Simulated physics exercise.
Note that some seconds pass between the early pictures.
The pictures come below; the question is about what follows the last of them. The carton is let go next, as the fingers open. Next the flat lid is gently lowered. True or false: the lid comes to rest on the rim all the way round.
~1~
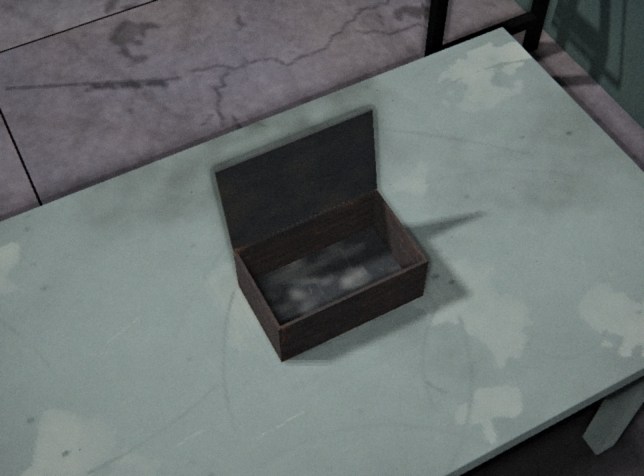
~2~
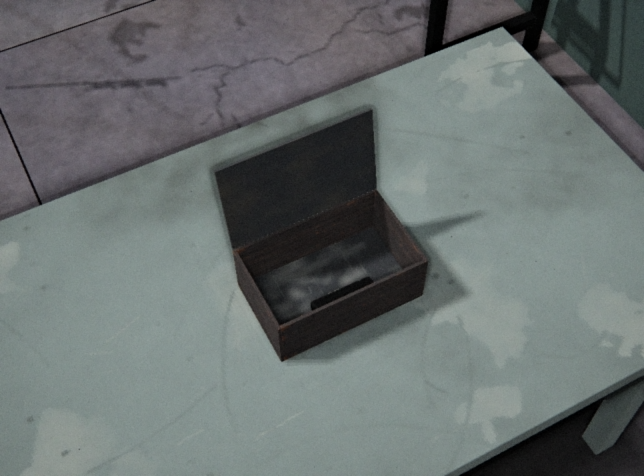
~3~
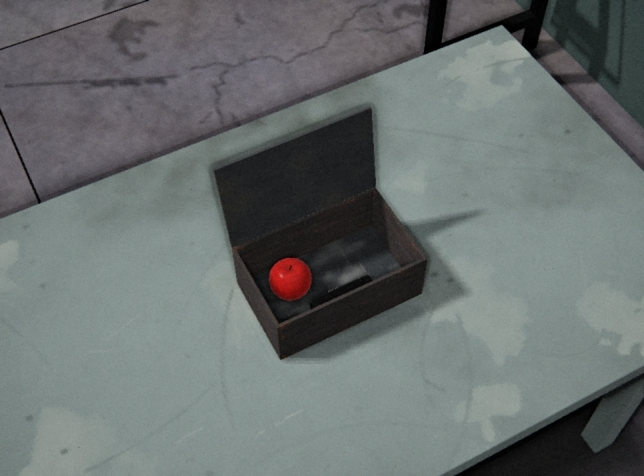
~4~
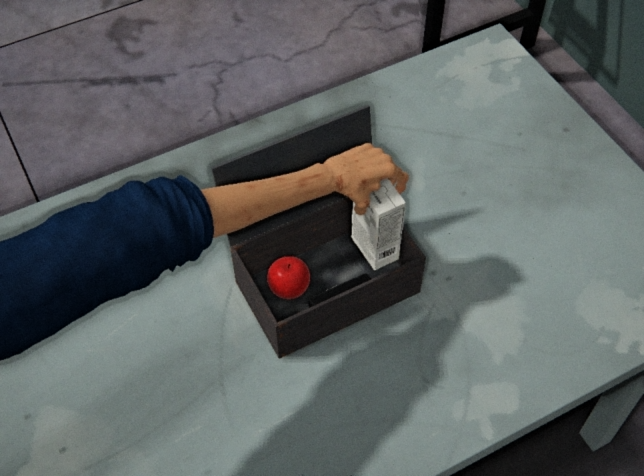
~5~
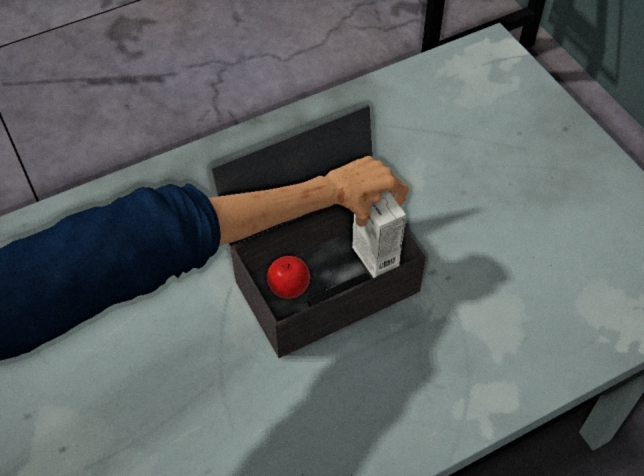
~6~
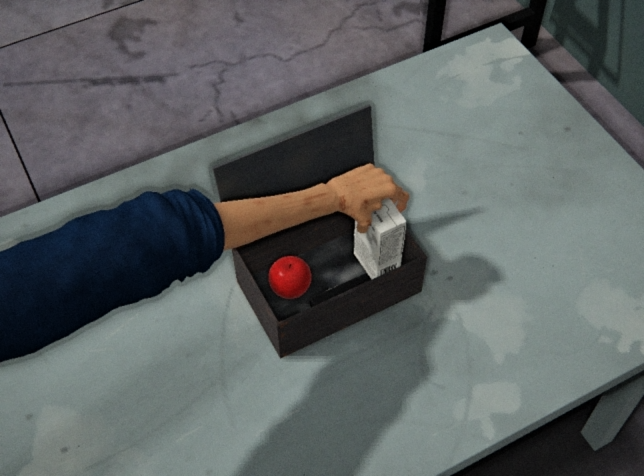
False, it is held up.
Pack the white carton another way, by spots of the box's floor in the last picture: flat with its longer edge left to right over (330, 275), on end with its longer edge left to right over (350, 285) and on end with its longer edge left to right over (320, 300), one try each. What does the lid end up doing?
The first time the lid can't shut, the second time it can't shut, and the third time it goes down fully.
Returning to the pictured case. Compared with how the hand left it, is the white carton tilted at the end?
Well, it ends up skewed.
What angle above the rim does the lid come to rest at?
Some 90°.
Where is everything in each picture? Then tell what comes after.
In the first picture, the last thing is not in view yet.
In the second picture, the last thing is not in view yet.
In the third picture, the last thing is not in view yet.
The fourth picture shows on its way; white carton (377, 221).
The fifth picture shows on its way; white carton (378, 232).
The sixth picture shows in place under the hand; white carton (379, 238).
Then, 0.30 s past the last view, white carton rocked 37° from its first pose near (385, 233).
Then, 1.20 s past the last view, lid starting down; white carton rocked 47° from its first pose near (379, 231).
Finally, lid 90° above the rim; down or leaning hard in the box, white carton; the other 2 still in place. Final places as the last picture's camera would see them, white carton near (379, 231).
